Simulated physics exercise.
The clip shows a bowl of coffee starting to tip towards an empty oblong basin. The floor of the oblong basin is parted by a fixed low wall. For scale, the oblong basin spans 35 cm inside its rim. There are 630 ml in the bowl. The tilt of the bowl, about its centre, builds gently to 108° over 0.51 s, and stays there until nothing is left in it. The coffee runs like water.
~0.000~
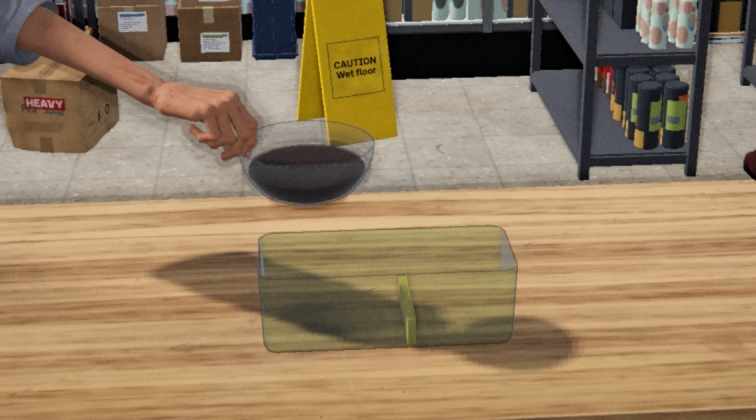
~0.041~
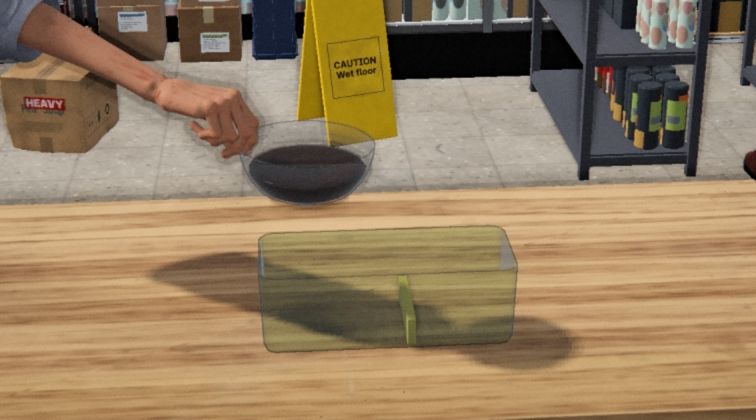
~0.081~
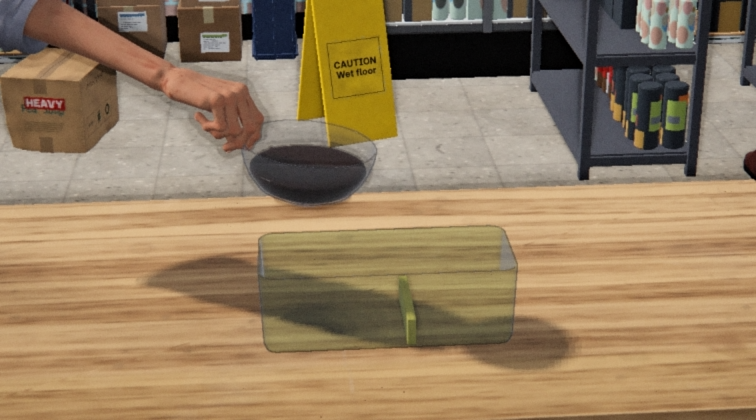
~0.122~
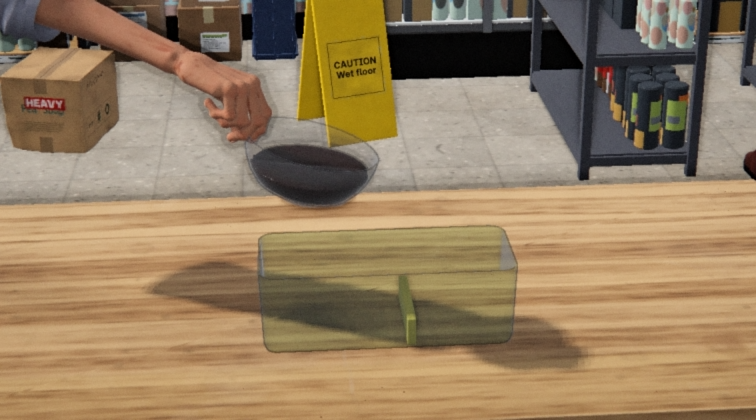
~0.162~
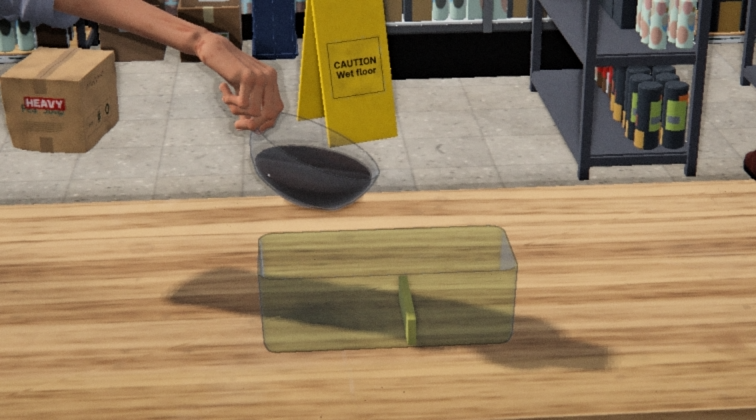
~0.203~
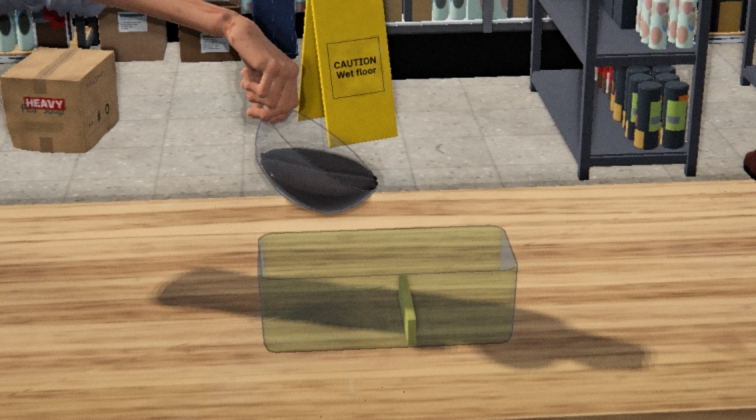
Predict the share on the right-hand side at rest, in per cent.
The far part has some 27 per cent.
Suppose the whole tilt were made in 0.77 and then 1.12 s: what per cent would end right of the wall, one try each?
First 40, then 45 per cent.
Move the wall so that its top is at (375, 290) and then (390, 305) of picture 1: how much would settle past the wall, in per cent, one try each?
In turn about 70 and 50 per cent.
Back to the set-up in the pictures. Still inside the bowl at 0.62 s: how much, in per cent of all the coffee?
Some 0 per cent.
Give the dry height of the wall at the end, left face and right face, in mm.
Some 24 mm on the left and 30 mm on the right.
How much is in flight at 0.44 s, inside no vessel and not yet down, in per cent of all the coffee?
About 24 per cent.
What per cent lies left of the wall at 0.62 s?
About 68 per cent.
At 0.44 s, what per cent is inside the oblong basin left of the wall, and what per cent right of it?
Near 54 on the left, 18 on the right.
After 0.44 s the tilt is 104° and 4 per cent is still to pour, 54 is left of the wall and 17 right of it.
After 0.62 s the tilt is 108° and 0 per cent is still to pour, 67 is left of the wall and 25 right of it.
After 0.81 s the tilt is 108° and 0 per cent is still to pour, 63 is left of the wall and 26 right of it.
After 1.01 s the tilt is 108° and 0 per cent is still to pour, 65 is left of the wall and 27 right of it.
In the end 65 per cent lies left of the wall, 27 right of it and 8 outside.
